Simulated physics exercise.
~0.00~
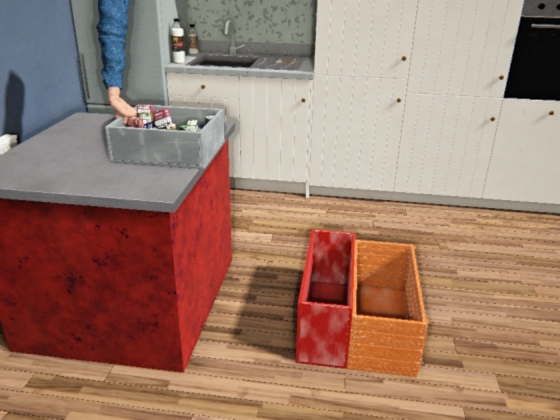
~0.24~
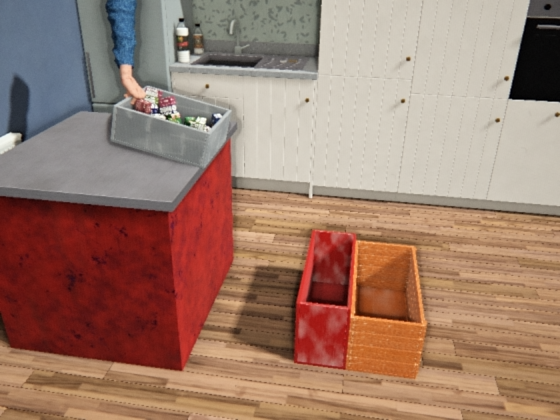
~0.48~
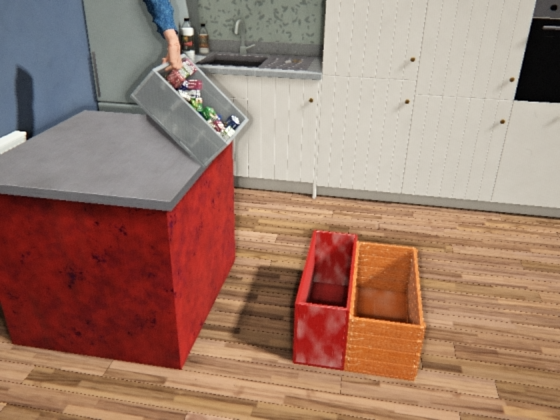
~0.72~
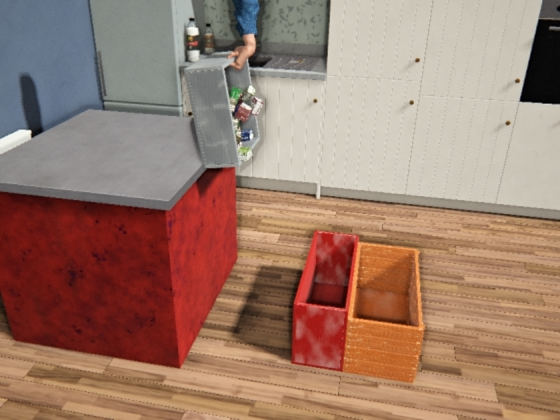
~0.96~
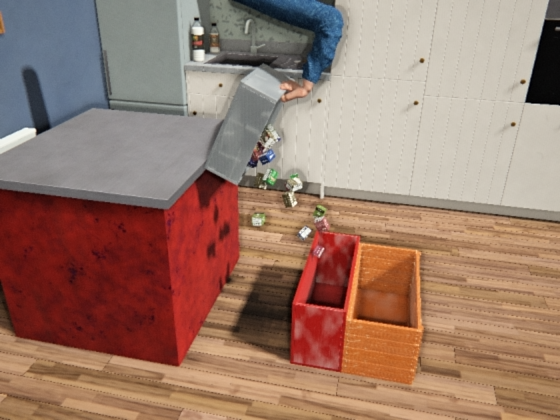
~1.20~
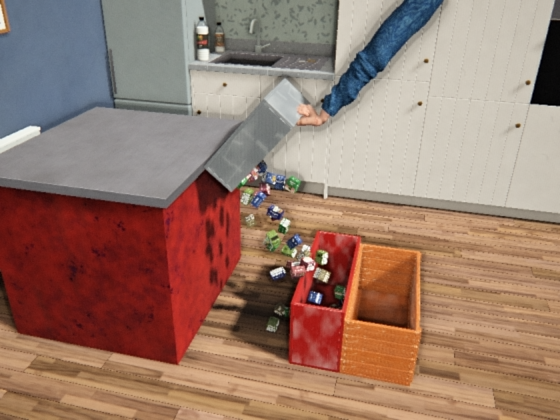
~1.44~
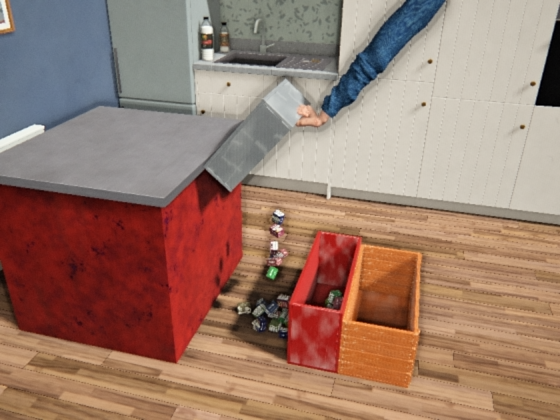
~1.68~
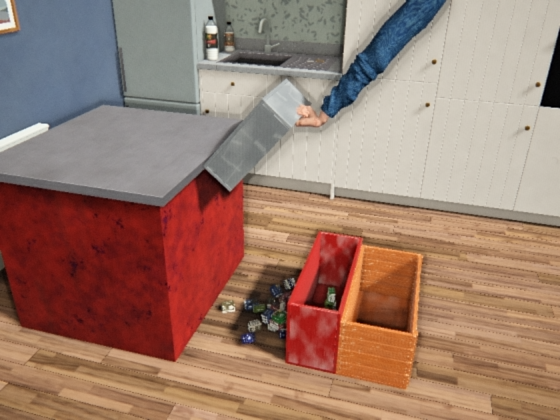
A blue-sleeved arm holds a grey crate of small colourful cartons on a grey-topped red bench at the left of a kitchen, seen from slightly above. On the wooden floor to the right stand an empty red bin and, beside it, an orange tote, with pale cupboards and a sink behind. The hand tips the crate over the bench's edge, slowly and then steeply, and the cartons tumble out in a stream. Some drop into the red bin, but more land on the floor short of it. The crate stays tilted downward, and the orange tote remains empty.
